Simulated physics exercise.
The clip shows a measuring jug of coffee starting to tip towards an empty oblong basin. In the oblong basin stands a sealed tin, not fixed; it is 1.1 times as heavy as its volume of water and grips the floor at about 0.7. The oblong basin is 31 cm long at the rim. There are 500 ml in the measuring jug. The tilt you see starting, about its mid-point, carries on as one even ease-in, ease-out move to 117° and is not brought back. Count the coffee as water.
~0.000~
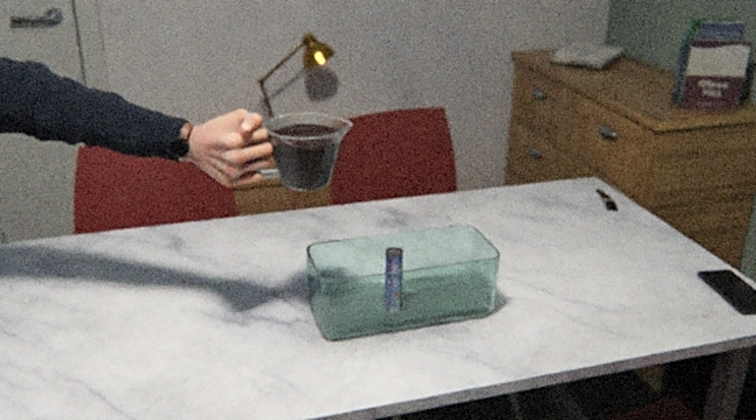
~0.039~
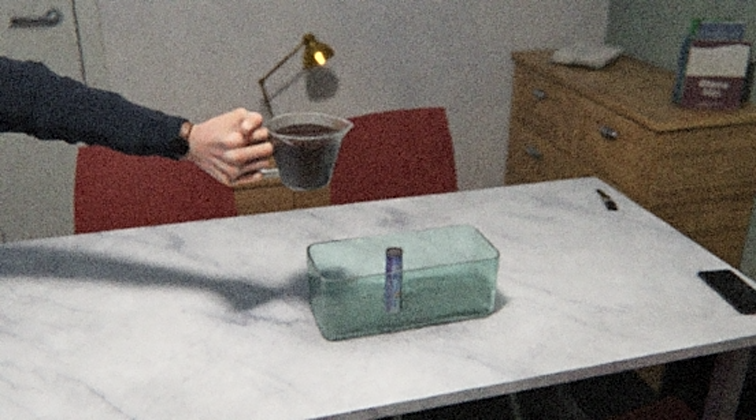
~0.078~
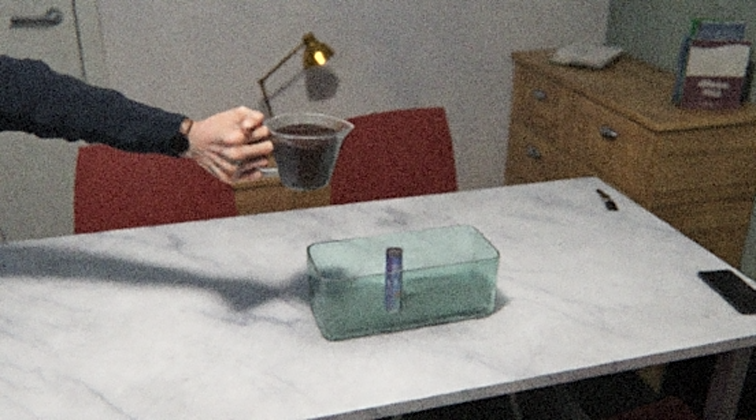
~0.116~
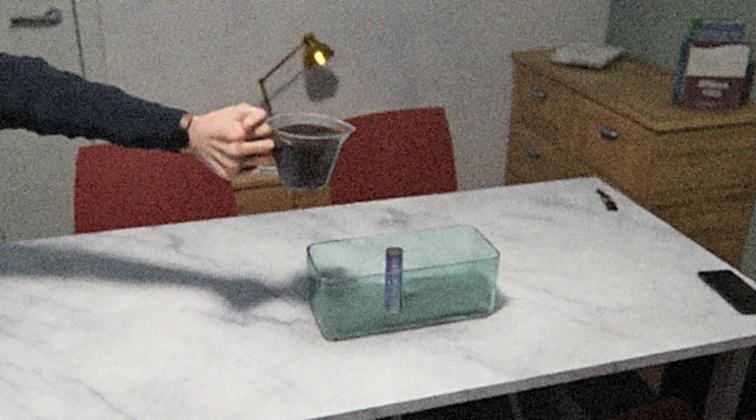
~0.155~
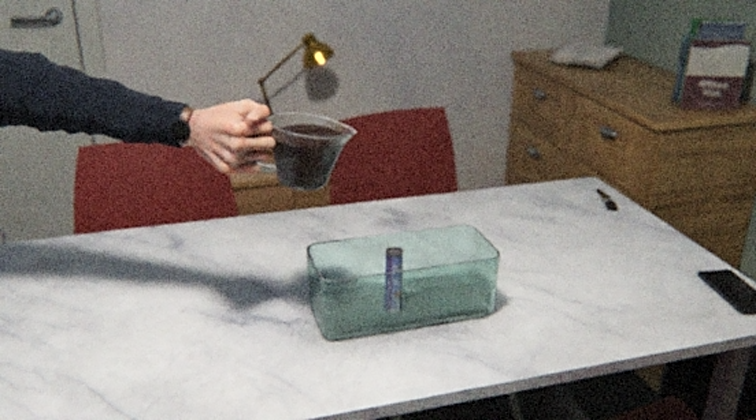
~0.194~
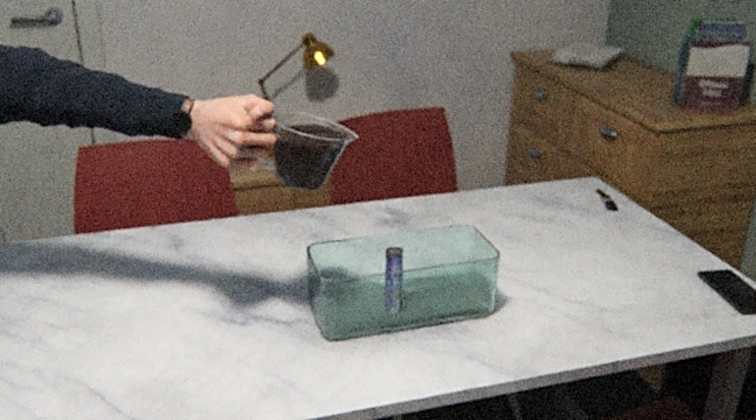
A hand held a clear measuring jug of dark coffee above a marble-topped table, then slowly tilted it a little to the right, while the greenish glass basin and small tin below stayed still.
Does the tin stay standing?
It topples.
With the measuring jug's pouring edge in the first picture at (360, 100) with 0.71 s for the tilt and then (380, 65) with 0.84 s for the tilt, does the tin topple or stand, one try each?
First it goes over; then it stays up.
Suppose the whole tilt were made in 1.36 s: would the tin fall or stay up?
The tin goes over.
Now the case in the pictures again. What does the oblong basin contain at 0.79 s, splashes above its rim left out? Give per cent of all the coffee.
Near 90 in a hundred.
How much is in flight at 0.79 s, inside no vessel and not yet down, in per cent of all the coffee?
About 10 per cent.
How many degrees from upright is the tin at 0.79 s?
It is at some 5°.
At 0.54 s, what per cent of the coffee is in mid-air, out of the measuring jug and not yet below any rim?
Some 42 per cent.
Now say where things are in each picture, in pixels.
In the first frame, it leans 0°; its right rim is at (352, 123); the coffee meets the walls at (269, 136) and (340, 130); the oblong basin's rim runs from (314, 264) to (487, 241); the tin's top is at (394, 254).
In the second frame, it leans 1°; its right rim is at (353, 123); the coffee meets the walls at (269, 136) and (340, 130).
In the third frame, it leans 2°; its right rim is at (353, 125); the coffee meets the walls at (270, 136) and (341, 131).
In the fourth frame, it leans 5°; its right rim is at (355, 127); the coffee meets the walls at (271, 135) and (342, 132).
In the fifth frame, it leans 10°; its right rim is at (356, 131); the coffee meets the walls at (273, 135) and (344, 133).
In the sixth frame, it leans 15°; its right rim is at (358, 135); the coffee meets the walls at (275, 135) and (347, 134).
After 0.54 s the tilt is 84° and 46 per cent is still to pour; the tin stands where it began.
After 0.79 s the tilt is 116° and 1 per cent is still to pour; the tin leans 5°.
After 1.05 s the tilt is 117° and 0 per cent is still to pour; the tin lies on its side.
After 1.34 s the tilt is 117° and 0 per cent is still to pour; the tin lies on its side.
In the end the tin lies on its side.
